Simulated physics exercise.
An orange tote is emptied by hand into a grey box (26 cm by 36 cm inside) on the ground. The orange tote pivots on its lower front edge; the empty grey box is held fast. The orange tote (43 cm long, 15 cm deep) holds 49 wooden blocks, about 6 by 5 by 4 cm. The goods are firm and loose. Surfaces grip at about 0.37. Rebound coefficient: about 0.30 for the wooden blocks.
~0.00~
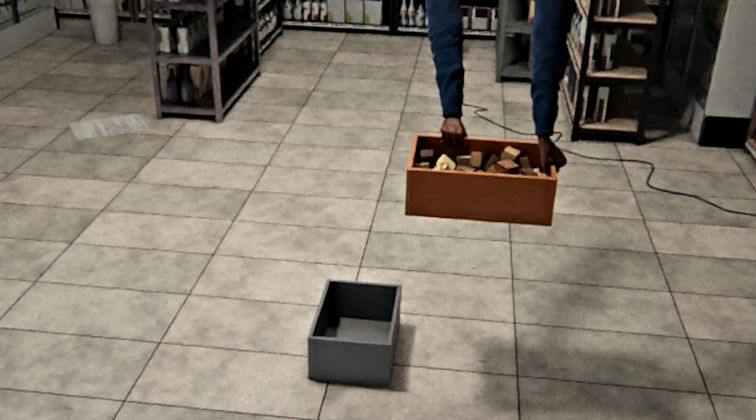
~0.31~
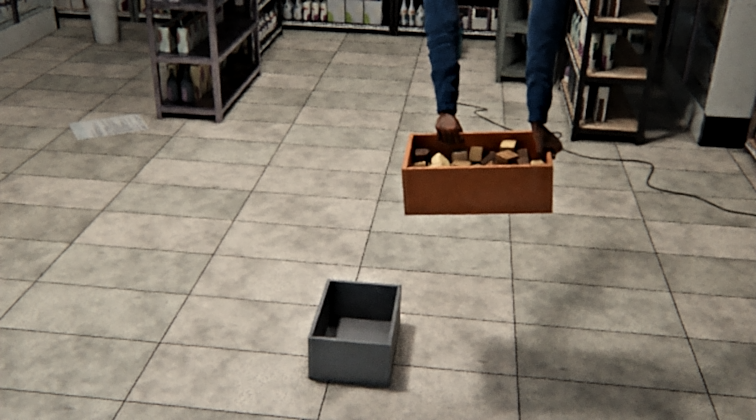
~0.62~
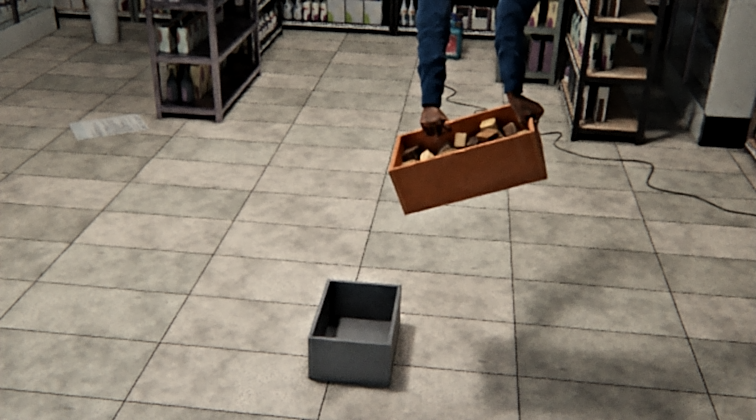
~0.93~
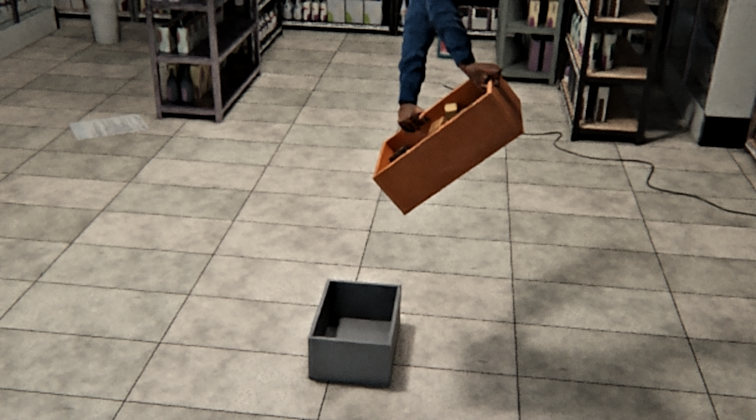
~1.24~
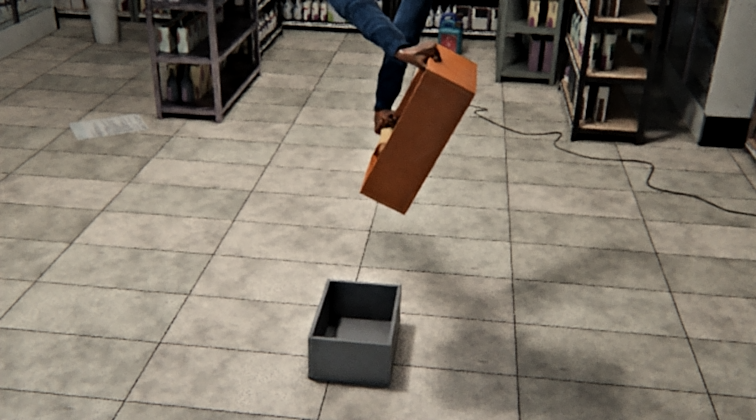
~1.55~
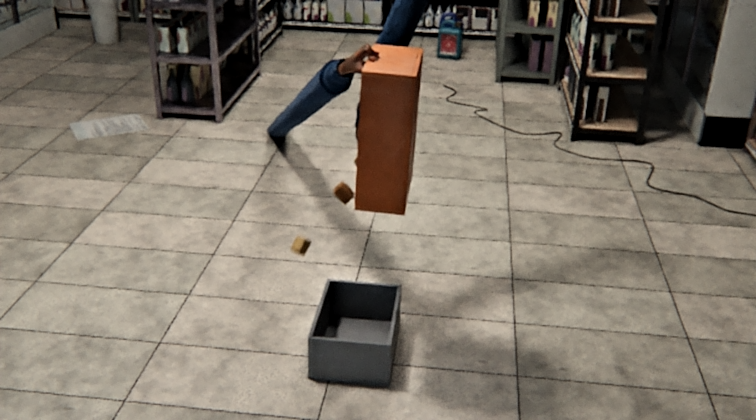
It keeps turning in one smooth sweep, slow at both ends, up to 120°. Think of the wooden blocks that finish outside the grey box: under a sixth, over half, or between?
Ending outside the grey box: Upwards of half of them.
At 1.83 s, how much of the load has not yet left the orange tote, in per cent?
Roughly 80 per cent is still inside.
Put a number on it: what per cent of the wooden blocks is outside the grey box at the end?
About 80 per cent.
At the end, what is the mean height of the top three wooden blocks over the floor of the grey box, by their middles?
Some 3 cm.
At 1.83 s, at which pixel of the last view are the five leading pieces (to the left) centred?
Near (298, 299).
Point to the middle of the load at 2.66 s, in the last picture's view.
Near (259, 332).
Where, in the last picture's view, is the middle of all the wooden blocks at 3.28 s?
Around (255, 331).
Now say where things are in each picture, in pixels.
In the first frame (places track the rim corner closest to us here), orange tote (553, 178); grey box (387, 344); tipped 0°; all still inside.
In the second frame, orange tote (549, 165); tipped 6°.
In the third frame, orange tote (530, 131); tipped 21°.
In the fourth frame, orange tote (487, 94); tipped 42°.
In the fifth frame, orange tote (425, 72); tipped 65°.
In the sixth frame, orange tote (362, 75); grey box (387, 344); tipped 88°; 2 out, the lowest block at (301, 246).
After 1.83 s, tilt 105°; 39 still in the orange tote, 2 outside the grey box and 8 in the air.
After 2.17 s, tilt 118°; 10 still in the orange tote, 3 in the grey box, 15 outside the grey box and 21 in the air.
After 2.66 s, tilt 120°; 8 in the grey box, 36 outside the grey box and 5 in the air.
Final count (at 3.28 s), 9 in the grey box and 40 outside the grey box. Asked share, 40 of 49, 82 per cent.
